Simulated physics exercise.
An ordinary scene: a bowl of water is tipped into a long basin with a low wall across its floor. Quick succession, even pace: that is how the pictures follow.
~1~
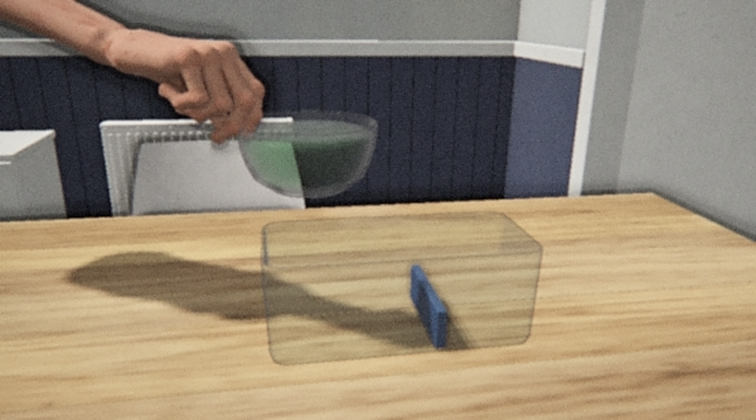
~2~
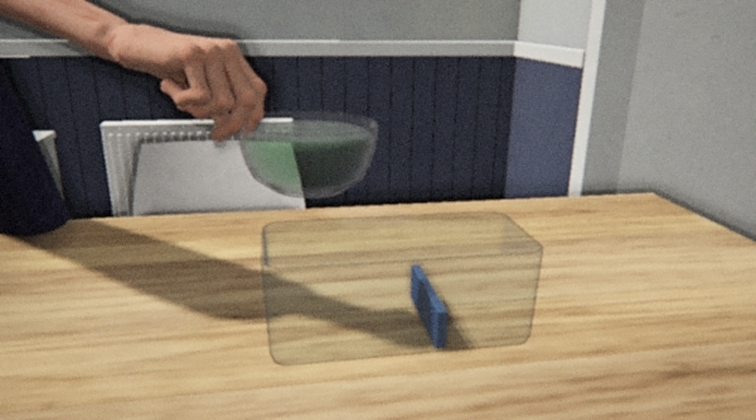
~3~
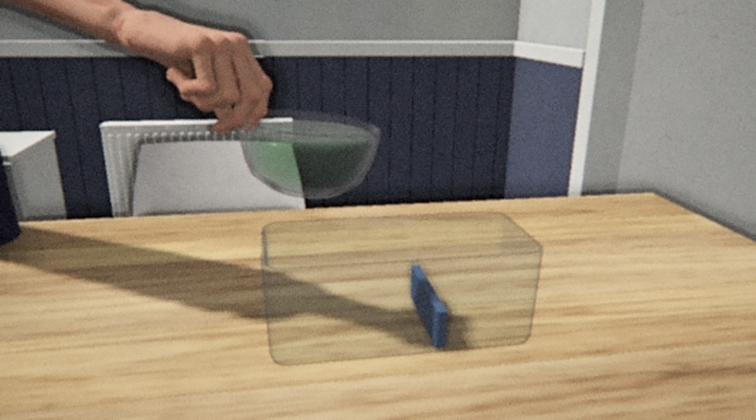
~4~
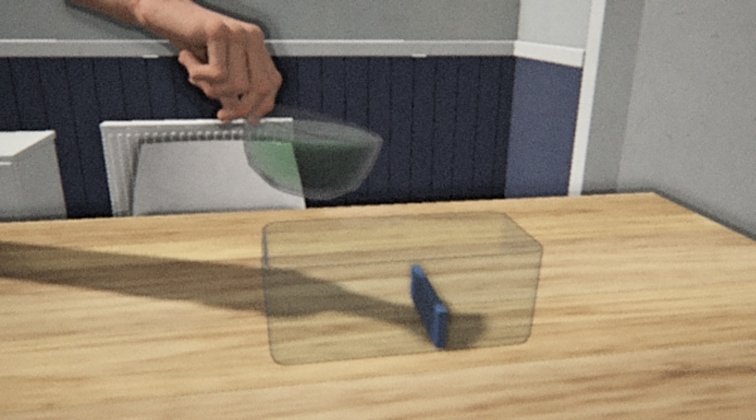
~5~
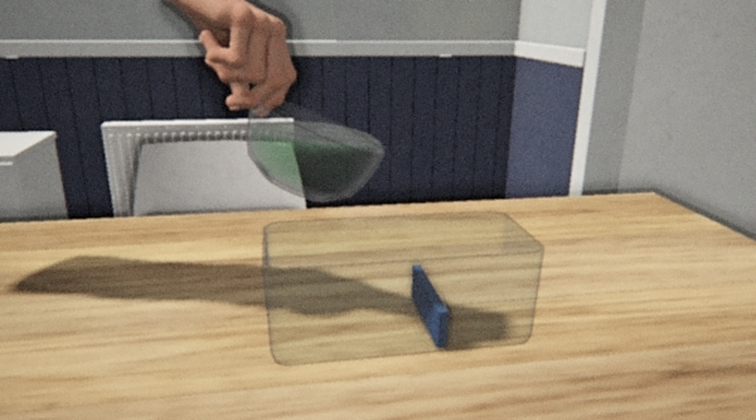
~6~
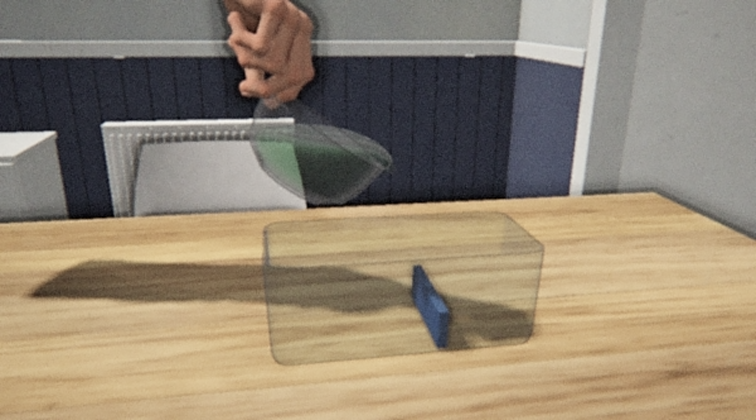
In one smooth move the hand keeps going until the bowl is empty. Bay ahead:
Left.
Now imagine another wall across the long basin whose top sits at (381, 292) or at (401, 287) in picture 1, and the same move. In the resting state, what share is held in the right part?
First try close to 70 percent, second try close to 50 percent.
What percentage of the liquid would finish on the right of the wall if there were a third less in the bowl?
It comes to near 5 per cent.
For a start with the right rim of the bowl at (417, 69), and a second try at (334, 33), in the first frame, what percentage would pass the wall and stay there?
Close to 60 in a hundred, then close to 10 in a hundred.
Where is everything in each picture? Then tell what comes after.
In the first frame, it leans 0°; its right rim is at (375, 123); the water meets the walls at (240, 133) and (371, 130); the long basin's rim runs from (263, 246) to (522, 231); the wall's top is at (428, 288).
In the second frame, it leans 2°; its right rim is at (375, 125); the water meets the walls at (242, 133) and (372, 131).
In the third frame, it leans 6°; its right rim is at (377, 130); the water meets the walls at (244, 130) and (374, 134).
In the fourth frame, it leans 14°; its right rim is at (379, 139); the water meets the walls at (247, 129) and (377, 136).
In the fifth frame, it leans 24°; its right rim is at (381, 151); the water meets the walls at (251, 130) and (382, 144); 2 per cent is over the edge.
In the sixth frame, it leans 36°; its right rim is at (380, 166); the water meets the walls at (253, 133) and (365, 148); 8 per cent is over the edge.
A moment on, the tilt is 102° and 11 per cent is still to pour, 50 is left of the wall and 17 right of it.
Next, the tilt is 110° and 0 per cent is still to pour, 75 is left of the wall and 18 right of it.
Then the tilt is 110° and 0 per cent is still to pour, 74 is left of the wall and 20 right of it.
Later the tilt is 110° and 0 per cent is still to pour, 74 is left of the wall and 20 right of it.
At rest 74 per cent lies left of the wall, 21 right of it and 6 outside.
